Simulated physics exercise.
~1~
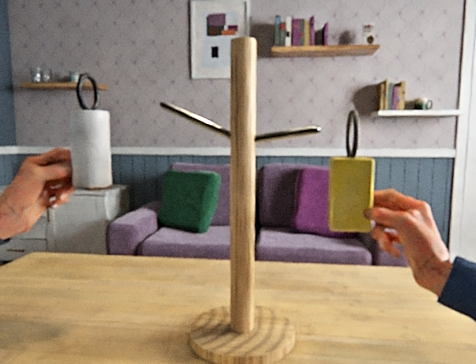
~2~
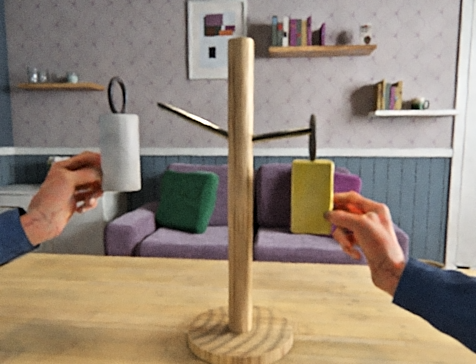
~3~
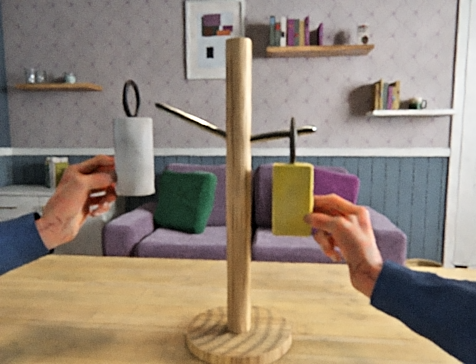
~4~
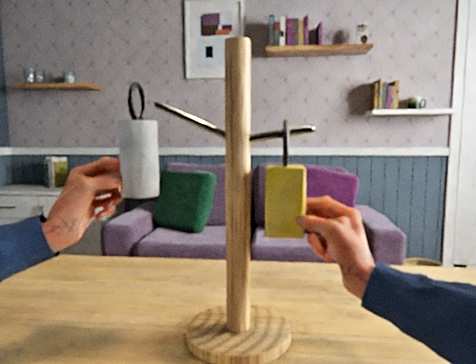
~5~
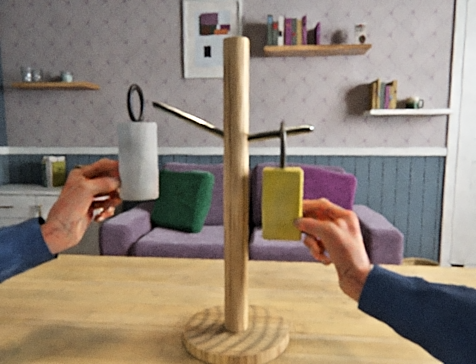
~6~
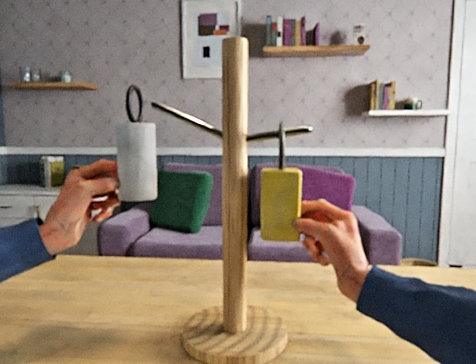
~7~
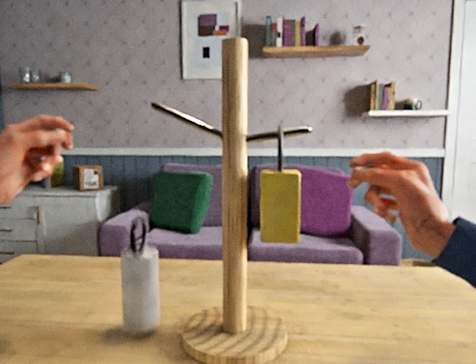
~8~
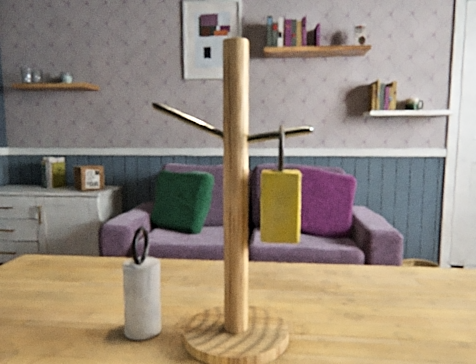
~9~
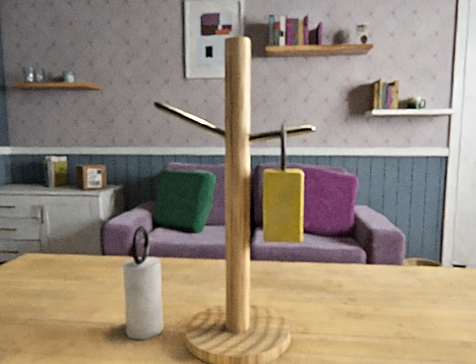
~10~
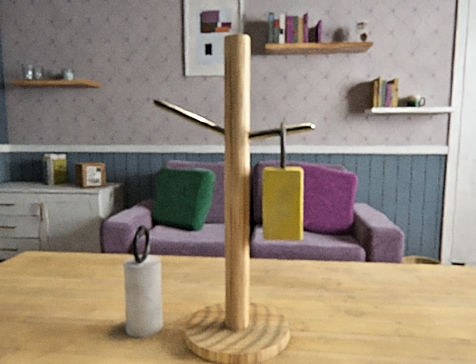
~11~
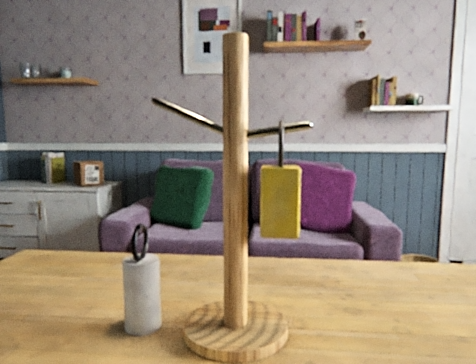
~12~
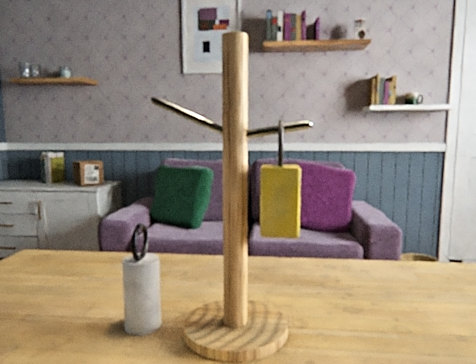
The clip opens on a wooden peg stand on a table, with a purple sofa behind it and a hand on each side holding an object by its body, a white lantern-like cylinder at left and a yellow pouch at right, each topped with a dark ring. The hands bring both inward toward the stand's slanting pegs. They pause there, the pouch's ring at the right peg and the white one's ring just short of the left peg. Then the hands let go and draw back. The white object drops to the table and stands upright, while the yellow pouch stays hanging from its peg.
